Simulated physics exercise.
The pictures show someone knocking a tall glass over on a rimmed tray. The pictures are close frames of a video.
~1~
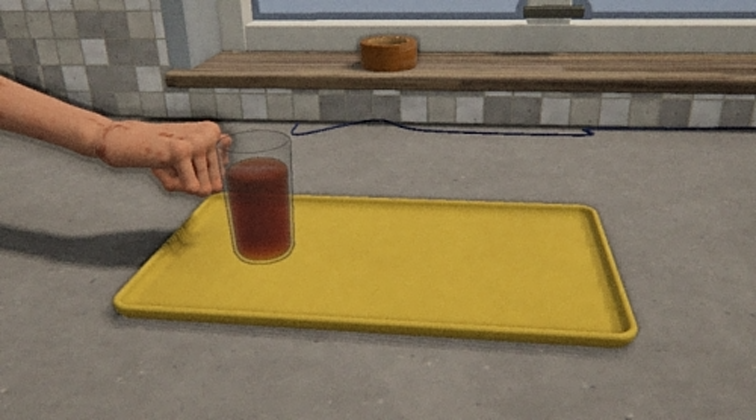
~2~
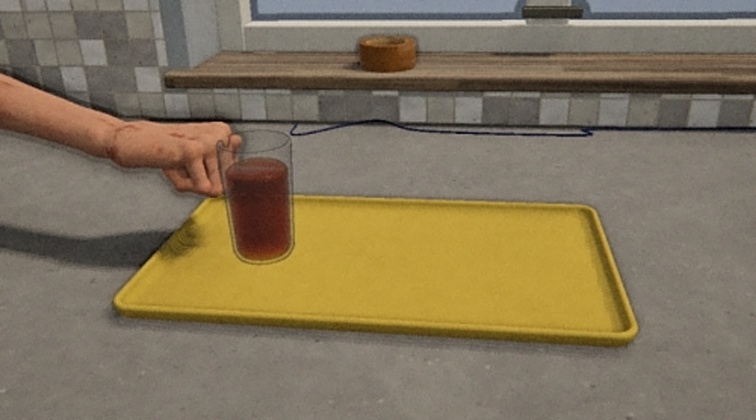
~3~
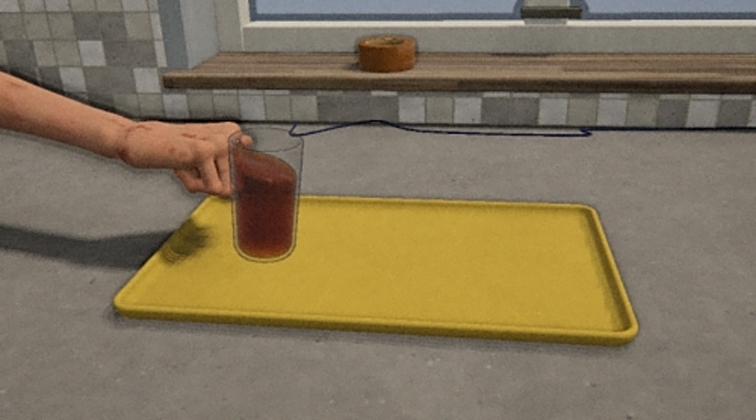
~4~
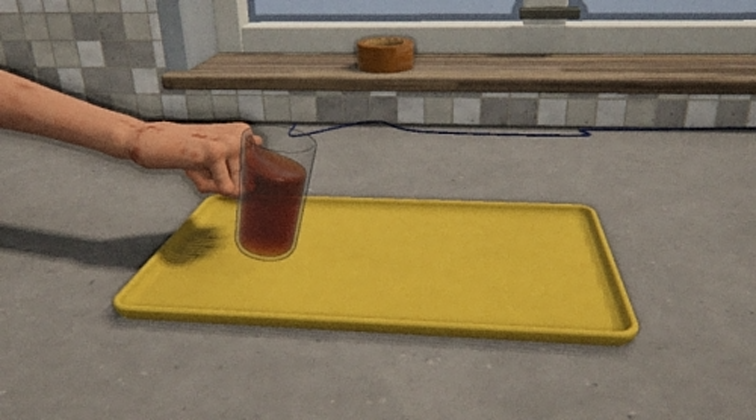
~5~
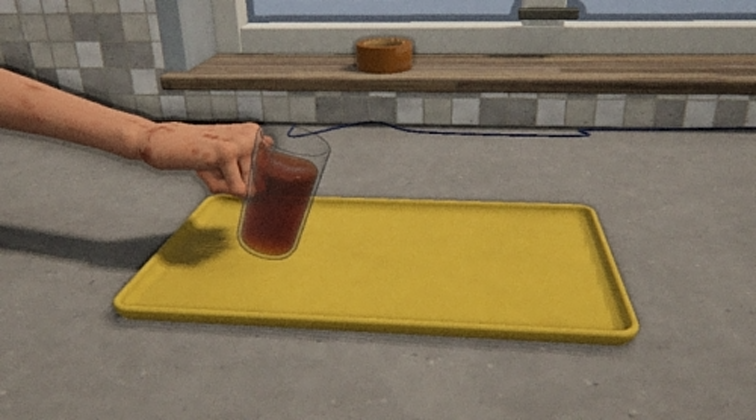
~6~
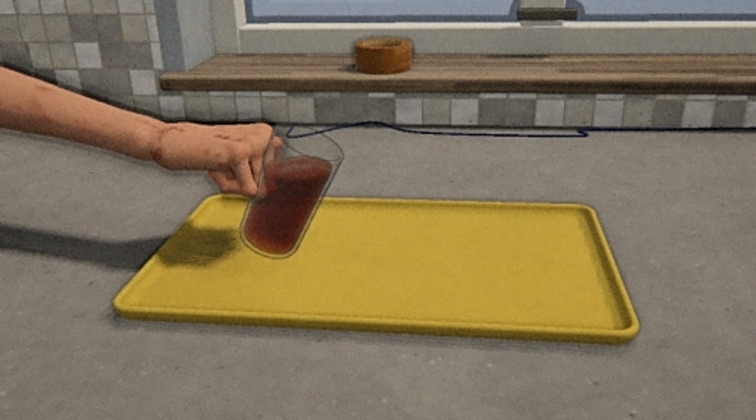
A hand tilts a tall glass of dark red liquid rightward on a yellow tray.
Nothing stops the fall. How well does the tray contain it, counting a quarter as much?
As it turns out, a quarter and more lands beyond the tray.
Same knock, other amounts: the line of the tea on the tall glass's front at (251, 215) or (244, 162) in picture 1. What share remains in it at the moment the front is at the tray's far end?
About 45 and 45 per cent.
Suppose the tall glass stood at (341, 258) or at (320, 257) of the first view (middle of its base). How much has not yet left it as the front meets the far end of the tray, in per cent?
Roughly 70 per cent, and 60 per cent.
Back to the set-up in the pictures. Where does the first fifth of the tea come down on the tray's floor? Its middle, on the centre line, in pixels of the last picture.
Roughly at (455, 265).
A moment on, the tall glass lies on its side and 99 per cent is in the glass, 0 on the tray and 1 above or beyond its rim.
Next, the tall glass lies on its side and 60 per cent is in the glass, 34 on the tray and 6 above or beyond its rim.
Then the tall glass lies on its side and 36 per cent is in the glass, 46 on the tray and 19 above or beyond its rim.
Later the tall glass lies on its side and 20 per cent is in the glass, 40 on the tray and 40 above or beyond its rim.
Finally, 61 per cent is held by tray and glass, 39 is off the tray.
